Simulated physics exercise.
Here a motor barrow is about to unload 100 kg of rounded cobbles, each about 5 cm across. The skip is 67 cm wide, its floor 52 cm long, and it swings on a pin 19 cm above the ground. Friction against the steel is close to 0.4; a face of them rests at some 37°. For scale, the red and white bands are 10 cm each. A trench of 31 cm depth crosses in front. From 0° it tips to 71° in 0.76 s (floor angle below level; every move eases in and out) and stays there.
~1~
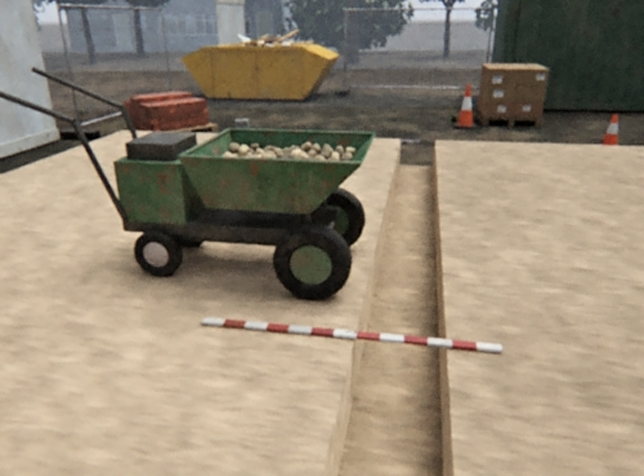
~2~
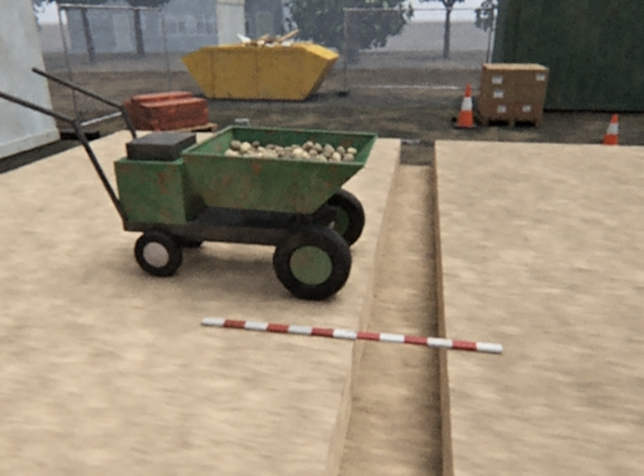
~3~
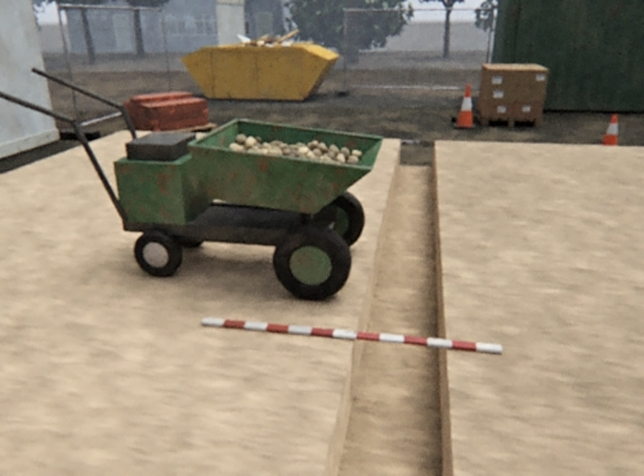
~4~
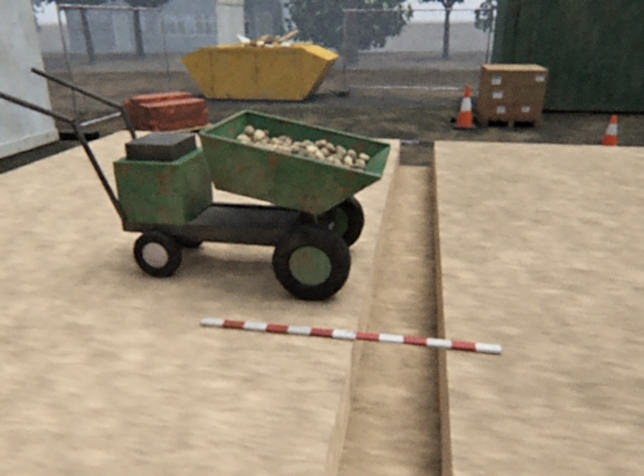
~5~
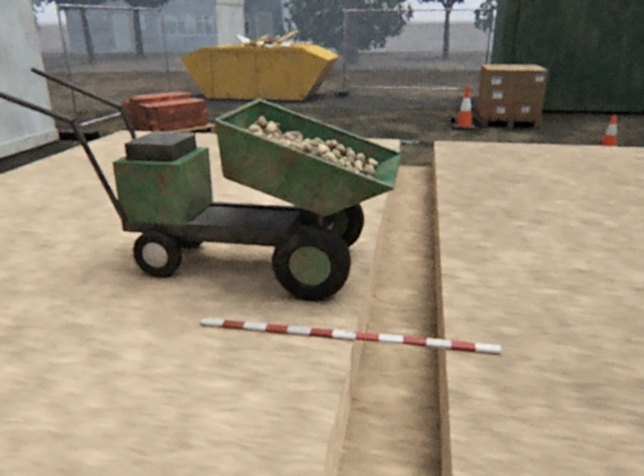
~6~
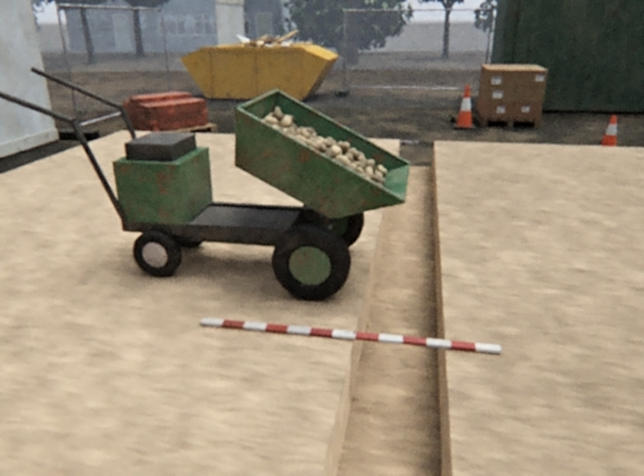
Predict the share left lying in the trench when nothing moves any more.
Some 27 per cent of it.
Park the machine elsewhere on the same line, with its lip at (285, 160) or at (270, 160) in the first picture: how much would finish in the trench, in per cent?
Near 100 per cent from the first place, 95 from the second.
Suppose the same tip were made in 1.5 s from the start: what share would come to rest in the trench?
It would be near 35 per cent.
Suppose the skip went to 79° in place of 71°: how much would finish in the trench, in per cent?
Then about 35 per cent.
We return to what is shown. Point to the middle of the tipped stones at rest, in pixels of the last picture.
Near (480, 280).
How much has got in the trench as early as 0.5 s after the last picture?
About 5 per cent by then.
Then, 0.2 s after the last picture the floor is at 60°, 100 % in the skip; the foremost stones are at (412, 229).
Then, 0.5 s after the last picture the floor is at 71°, 68 % in the skip, 4 % in the trench, 28 % past the trench; the foremost stones are at (492, 288).
Then, 0.9 s after the last picture the floor is at 71°, 14 % in the skip, 15 % in the trench, 71 % past the trench; the foremost stones are at (623, 288).
Then, 2.8 s after the last picture the floor is at 71°, 0 % in the skip, 27 % in the trench, 73 % past the trench; the foremost stones are past the picture's edge.
